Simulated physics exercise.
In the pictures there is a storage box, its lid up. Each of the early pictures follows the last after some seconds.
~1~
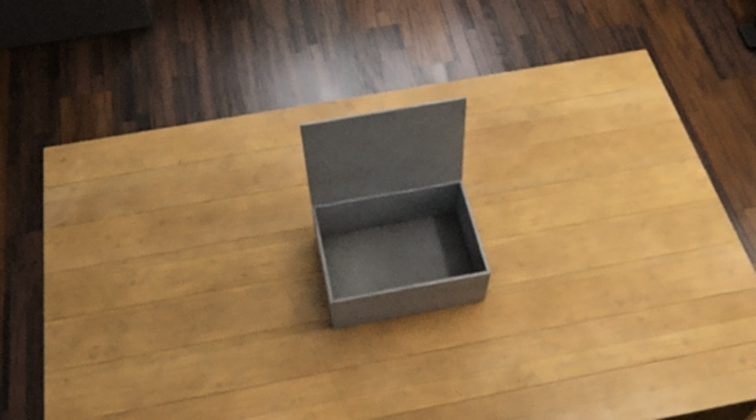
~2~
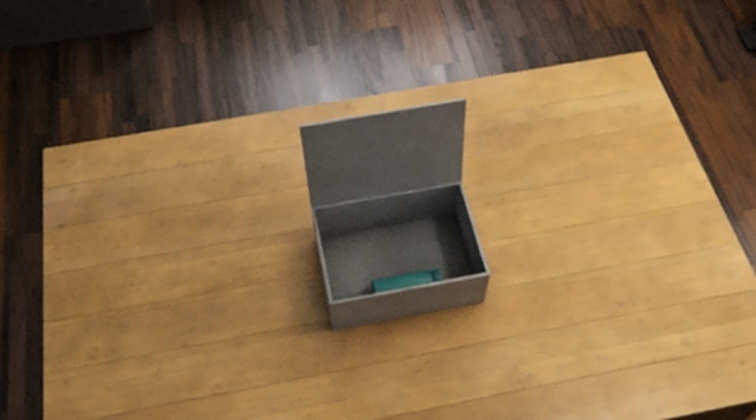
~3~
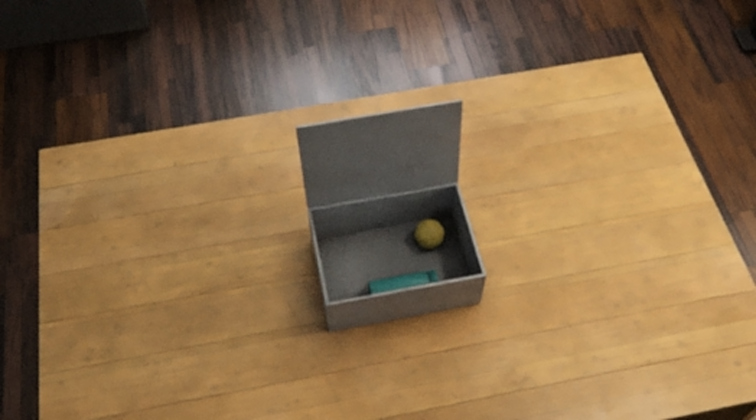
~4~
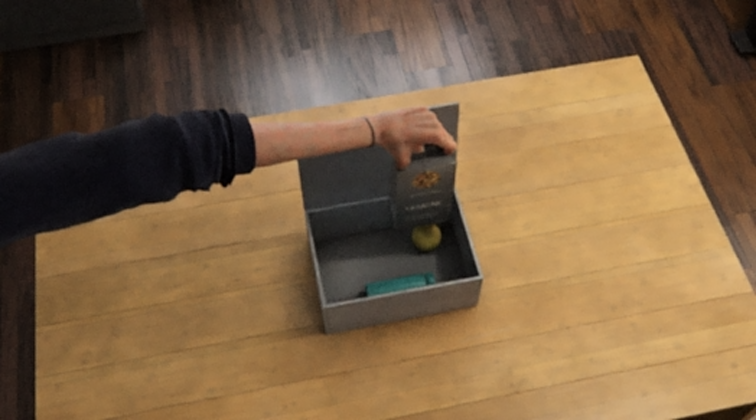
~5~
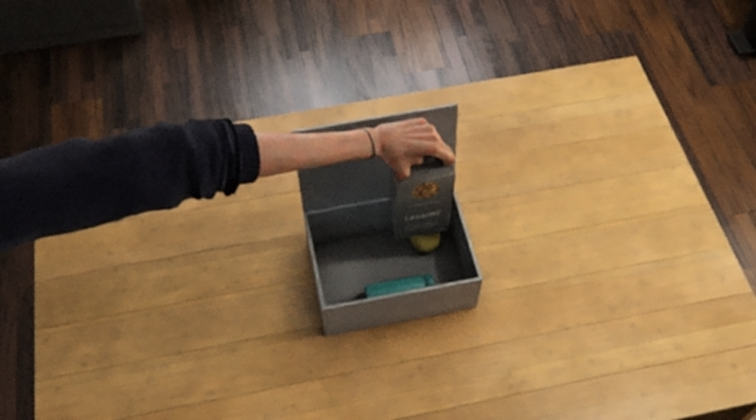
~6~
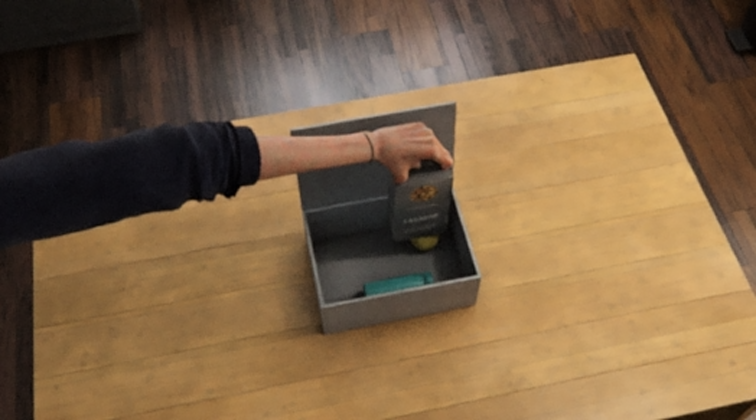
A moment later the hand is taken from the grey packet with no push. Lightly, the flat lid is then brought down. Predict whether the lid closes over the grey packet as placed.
Turns out the lid lands in place.
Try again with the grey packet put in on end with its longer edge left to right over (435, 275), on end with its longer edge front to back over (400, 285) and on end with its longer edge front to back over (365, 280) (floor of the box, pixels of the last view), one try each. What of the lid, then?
In order, the lid gets blocked, then gets blocked, then gets blocked.
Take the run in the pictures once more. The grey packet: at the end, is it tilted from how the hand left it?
By the end the grey packet has leaned over.
Then, 0.50 s later than the last frame, grey packet tilted by 72° near (369, 226); yellow lemon moved a little.
Then, 1.20 s later than the last frame, lid starting down; grey packet on its side near (363, 239); yellow lemon moved a little.
Then, 1.70 s later than the last frame, lid 49° above the rim; grey packet on its side near (363, 239); yellow lemon moved a little.
Then, 2.00 s later than the last frame, lid 19° above the rim; grey packet on its side near (363, 239); yellow lemon moved a little.
When it is over, lid shut; lying over in the box, grey packet; the other 2 as before. End places, in pixels of the last picture, grey packet near (363, 239).
